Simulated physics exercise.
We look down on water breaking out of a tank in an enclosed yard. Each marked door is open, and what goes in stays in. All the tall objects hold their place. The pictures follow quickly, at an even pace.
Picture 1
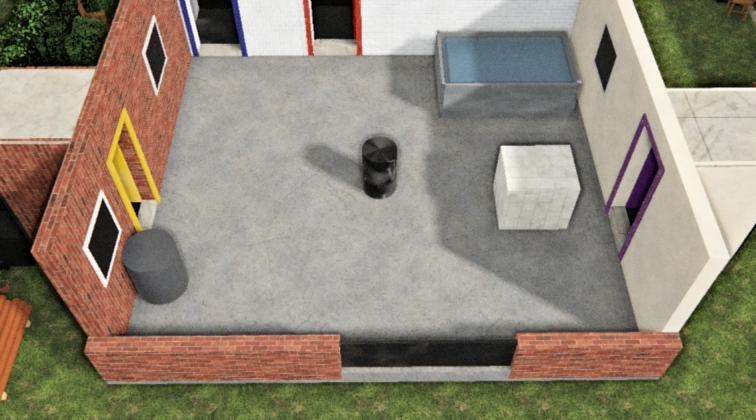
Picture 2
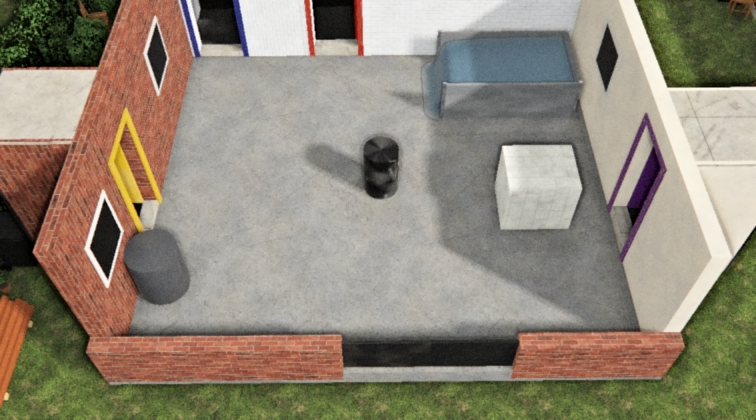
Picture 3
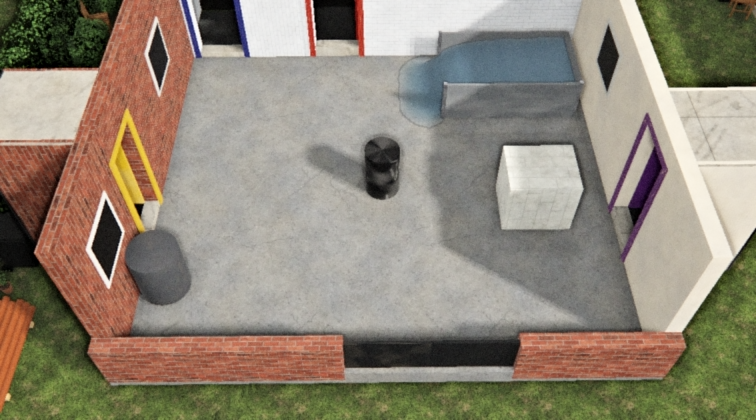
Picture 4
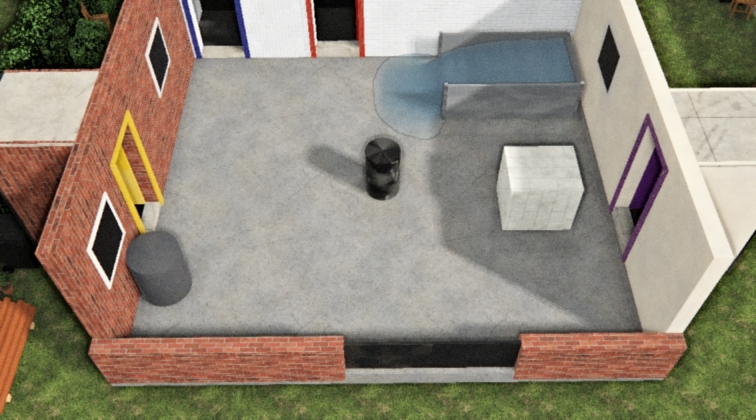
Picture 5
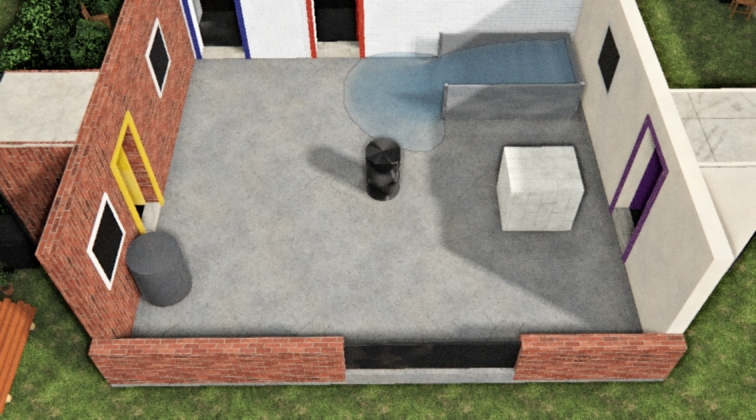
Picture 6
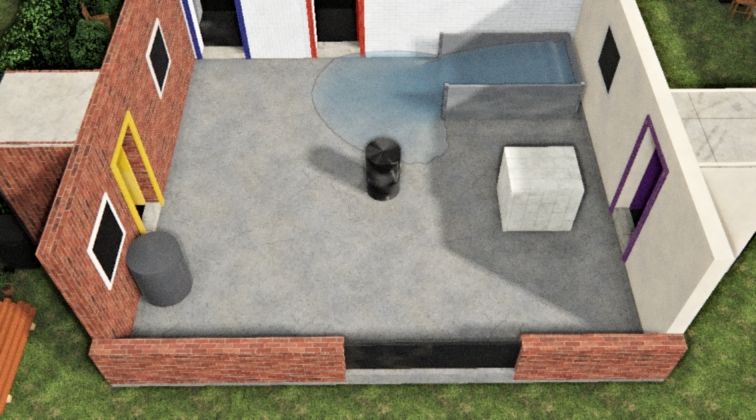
A walled yard with a grey concrete floor is seen from high above, with brick walls at left and front, a white wall behind and a cream one at right. A water tank stands at the back right, a pale block below it, a black barrel near the centre and a grey cylinder by the yellow doorway. Water pours from the tank's left end and spreads leftward and forward in a widening rounded sheet.
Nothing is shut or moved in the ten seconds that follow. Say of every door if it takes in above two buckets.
In the end: The red door admits no more than that; the purple door admits no more than that; the yellow door lets in a lot; the blue door lets in a lot.
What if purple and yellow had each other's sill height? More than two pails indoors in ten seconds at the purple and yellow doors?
One by one: Purple door is under; yellow door keeps below it.
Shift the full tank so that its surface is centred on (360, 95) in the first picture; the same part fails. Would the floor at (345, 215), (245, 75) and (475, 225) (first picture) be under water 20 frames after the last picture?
In that order: Dry, under water, clear.
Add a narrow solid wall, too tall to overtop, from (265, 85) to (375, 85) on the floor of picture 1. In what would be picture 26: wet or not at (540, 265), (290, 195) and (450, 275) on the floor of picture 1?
In that order: Dry, awash, no water.
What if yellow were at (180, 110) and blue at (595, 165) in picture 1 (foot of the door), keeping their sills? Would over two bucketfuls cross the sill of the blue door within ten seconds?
One by one: The blue door stays under.
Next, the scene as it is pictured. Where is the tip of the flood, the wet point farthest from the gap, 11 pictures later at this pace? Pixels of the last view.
Around (168, 179).
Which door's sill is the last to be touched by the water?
Last comes the door marked purple.
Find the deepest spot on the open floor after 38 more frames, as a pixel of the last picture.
I would point to (147, 271).
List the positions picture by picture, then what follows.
In the first picture, the water tank at (506, 60) is whole and still.
In the second picture, the front is at (435, 63), out from the gap at (442, 81).
In the third picture, water pours out at (442, 82) and has run to (413, 62).
In the fourth picture, the front is at (396, 57), out from the gap at (443, 84).
In the fifth picture, water pours out at (443, 85) and has run to (350, 79).
In the sixth picture, the front is at (317, 88), out from the gap at (443, 85).
A moment on, water covers 30 % of the floor; the red door wet at the sill, nothing in, the purple door not reached, the yellow door not reached, the blue door wet at the sill, nothing in.
Next, water covers 40 % of the floor; the red door wet at the sill, nothing in, the purple door not reached, the yellow door not reached, the blue door under two buckets in.
Then, water covers 45 % of the floor; the red door wet at the sill, nothing in, the purple door not reached, the yellow door under two buckets in, the blue door over two buckets in.
Later, water covers 65 % of the floor; the red door wet at the sill, nothing in, the purple door not reached, the yellow door over two buckets in, the blue door far over two buckets in.
In the end, water covers 90 % of the floor; the red door wet at the sill, nothing in, the purple door wet at the sill, nothing in, the yellow door over two buckets in, the blue door far over two buckets in.
